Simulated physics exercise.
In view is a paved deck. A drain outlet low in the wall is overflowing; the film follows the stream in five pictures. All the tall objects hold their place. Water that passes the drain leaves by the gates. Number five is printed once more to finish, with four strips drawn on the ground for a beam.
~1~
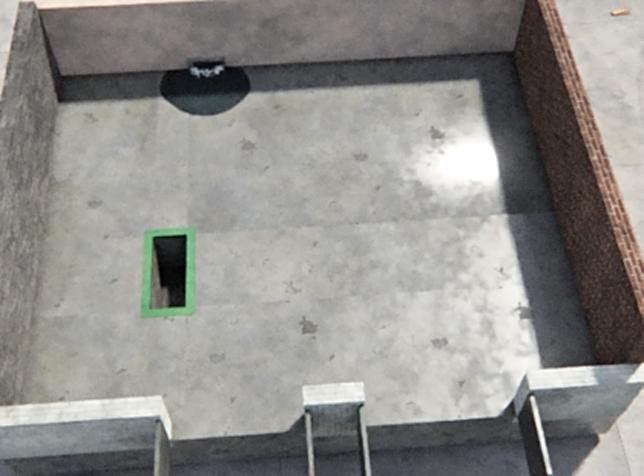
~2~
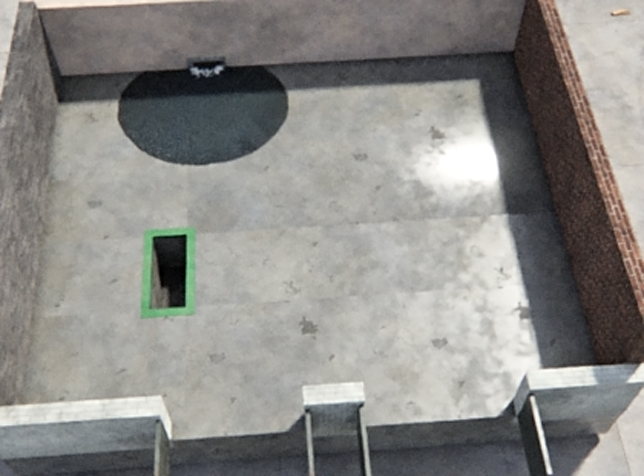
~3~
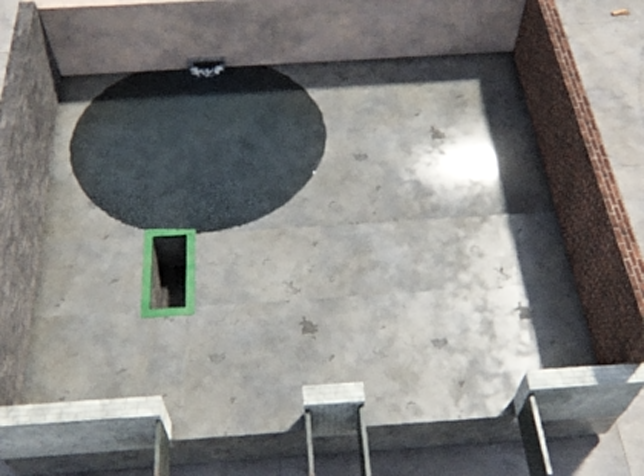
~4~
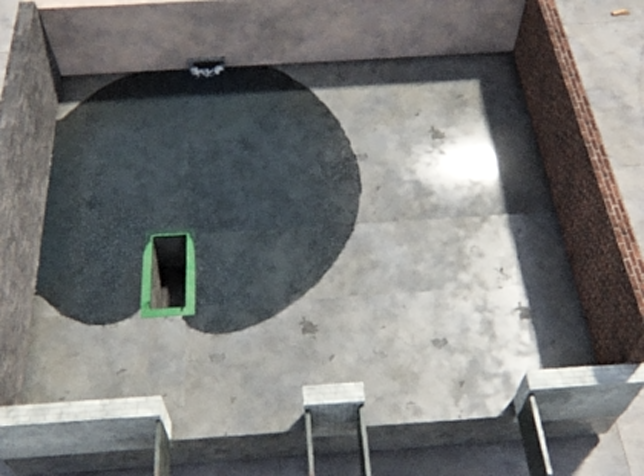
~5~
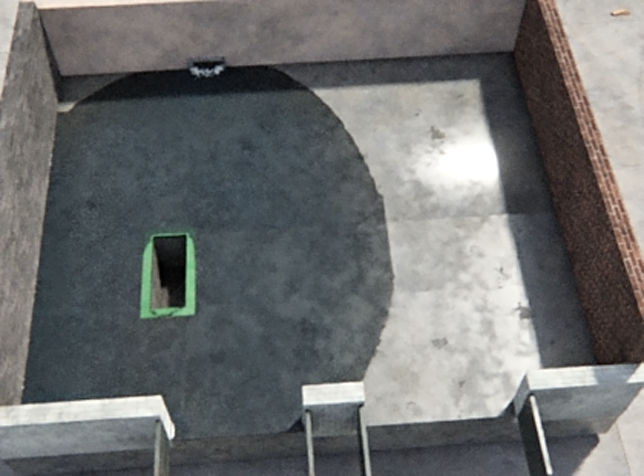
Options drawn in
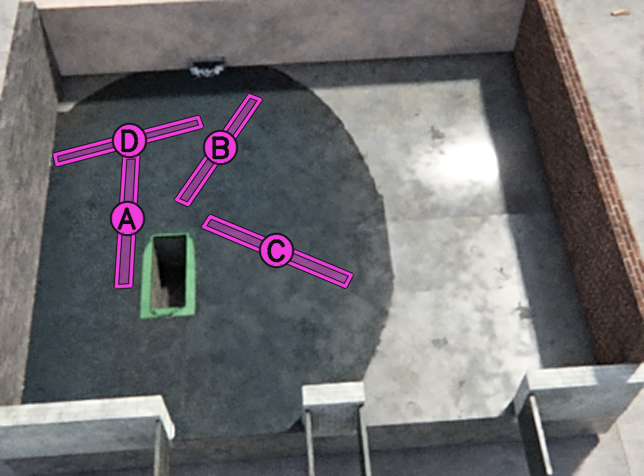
On a walled paved deck, dark water spreads from an outfall at the back wall, reaching and surrounding a green-edged drain.
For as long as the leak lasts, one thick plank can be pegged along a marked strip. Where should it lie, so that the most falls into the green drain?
Use spot A.
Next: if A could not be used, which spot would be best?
The answer is C.
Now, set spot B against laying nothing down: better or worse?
It is worse.
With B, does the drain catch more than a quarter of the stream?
No.
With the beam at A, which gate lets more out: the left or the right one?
The left one.
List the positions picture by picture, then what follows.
Outfall at (207, 63); green drain at (169, 271); open gate at (238, 418); open gate at (437, 404); water covers 3 % of the ground and shows as far out as (237, 102); green drain still dry.
Water covers 9 % of the ground and shows as far out as (242, 154); green drain still dry.
Water covers 21 % of the ground and shows as far out as (146, 224); green drain still dry.
Water covers 37 % of the ground and shows as far out as (81, 315); green drain taking water.
54 % of the ground is wet; green drain taking water.
On the marked copy, A from (123, 286) to (131, 156); B from (182, 202) to (254, 97); C from (207, 221) to (348, 280); D from (56, 159) to (199, 121).
With A, about 37 % of the stream runs into the green drain, about 63 % out by the gates.
With B, about 15 % of the stream runs into the green drain, about 85 % out by the gates.
With C, about 26 % of the stream runs into the green drain, about 74 % out by the gates.
With D, about 13 % of the stream runs into the green drain, about 85 % out by the gates.
